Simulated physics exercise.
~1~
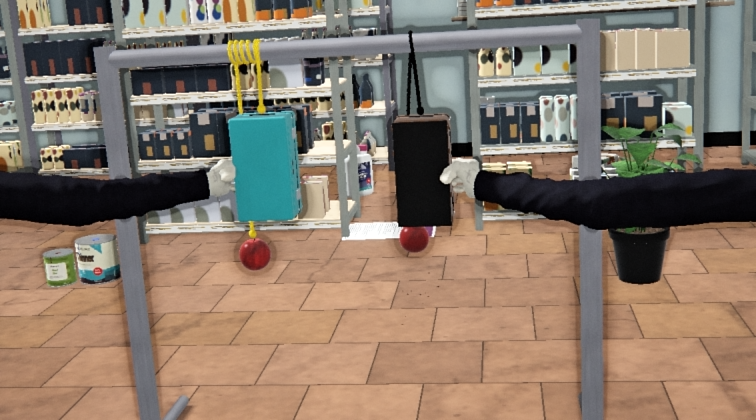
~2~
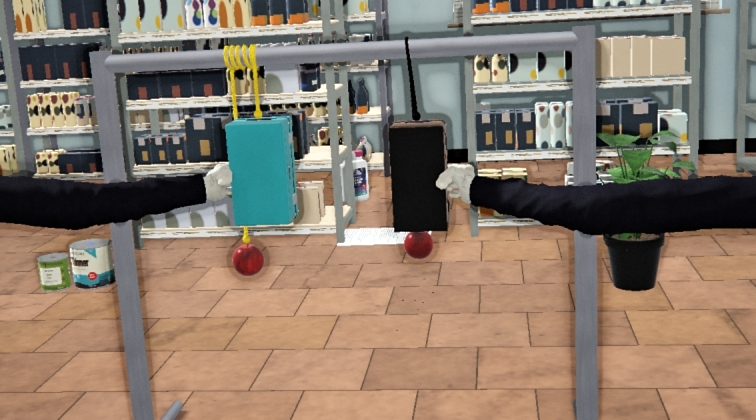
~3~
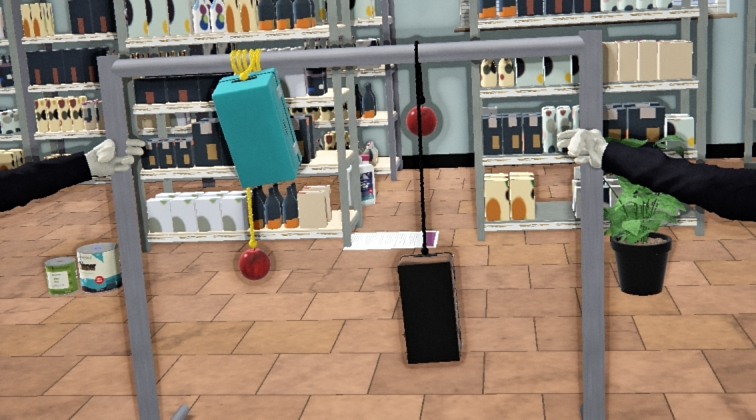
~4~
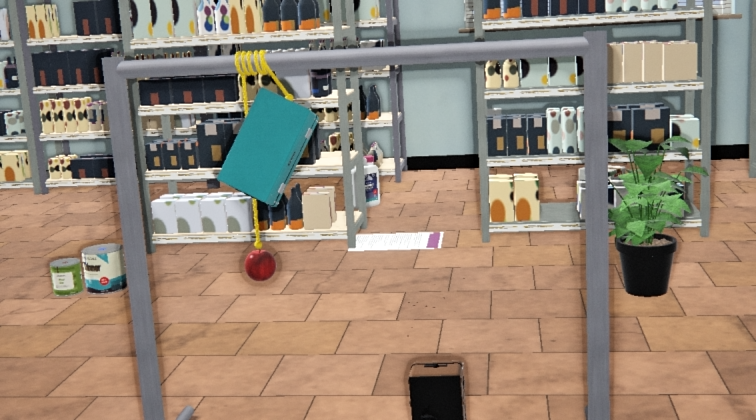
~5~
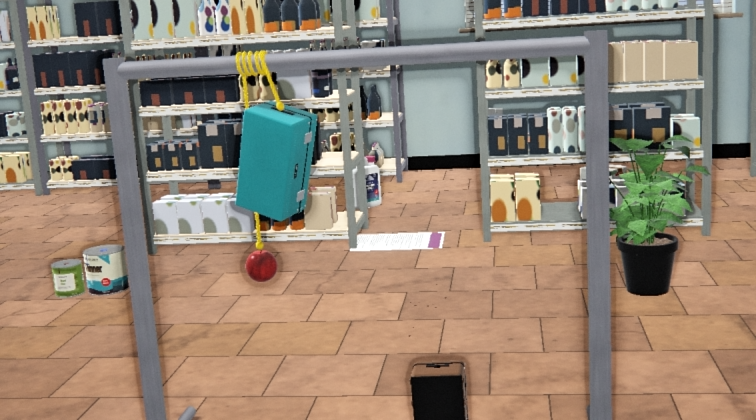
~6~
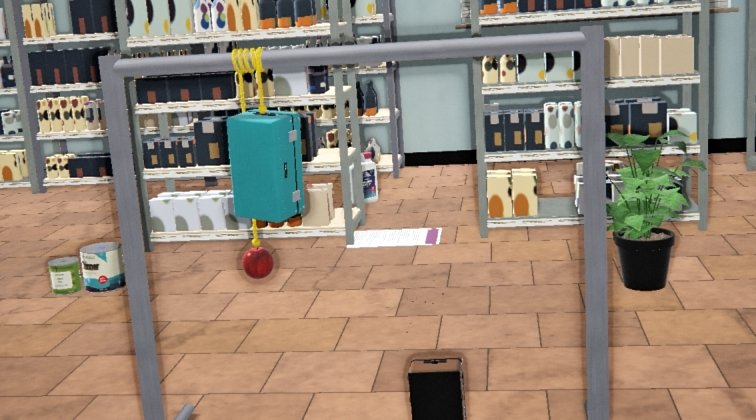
Two gloved hands in dark sleeves reach in from either side, steadying a teal case on the left and a black case on the right beneath a grey rail, seen from the front in a tiled shop with stocked shelves. Yellow cord loops over the rail above the teal case, black cord holds the other, and a red apple hangs by each. The hands let go and draw back, and the black case drops while its apple rises toward the rail. The black case lands on the floor. The teal case tilts, swings and turns, but stays hanging above its apple.
